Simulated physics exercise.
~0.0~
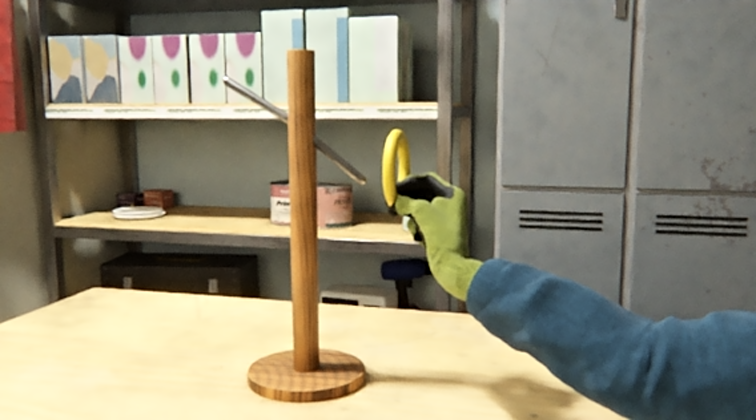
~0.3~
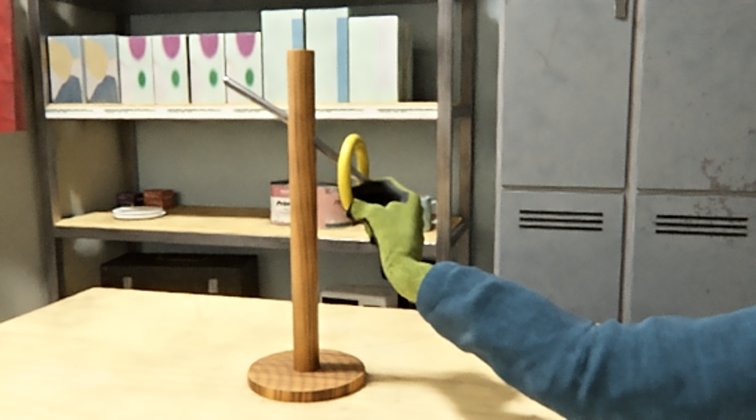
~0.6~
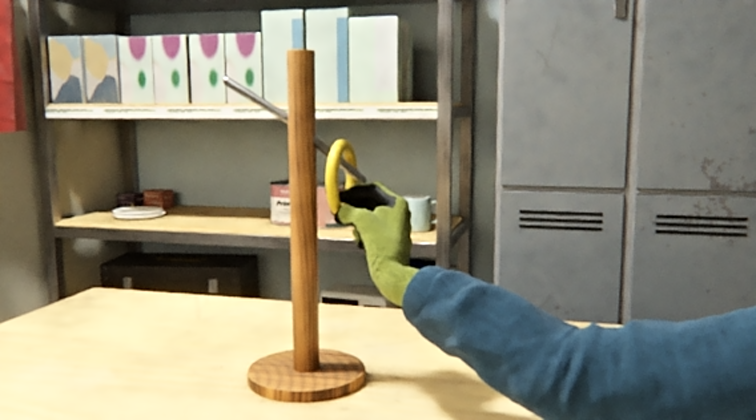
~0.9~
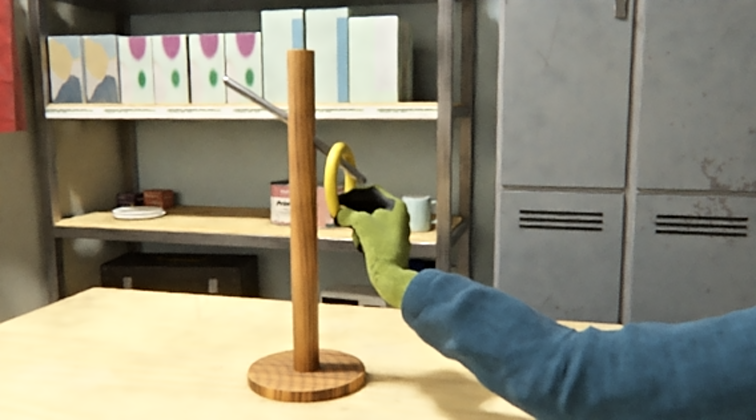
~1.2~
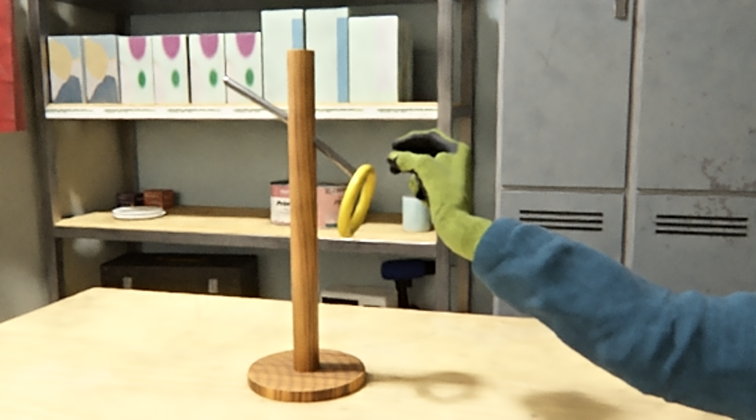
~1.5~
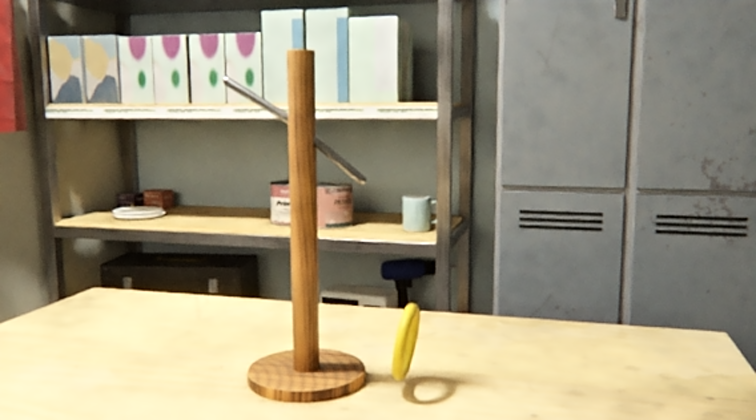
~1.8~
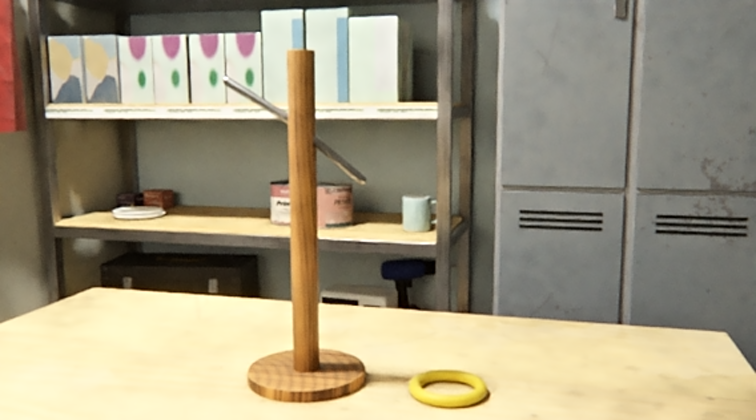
The clip shows a gloved hand moving a yellow ring left toward a slanted rod on a wooden stand, then letting go and drawing back. The ring drops to the table right of the stand's base and ends up lying flat.
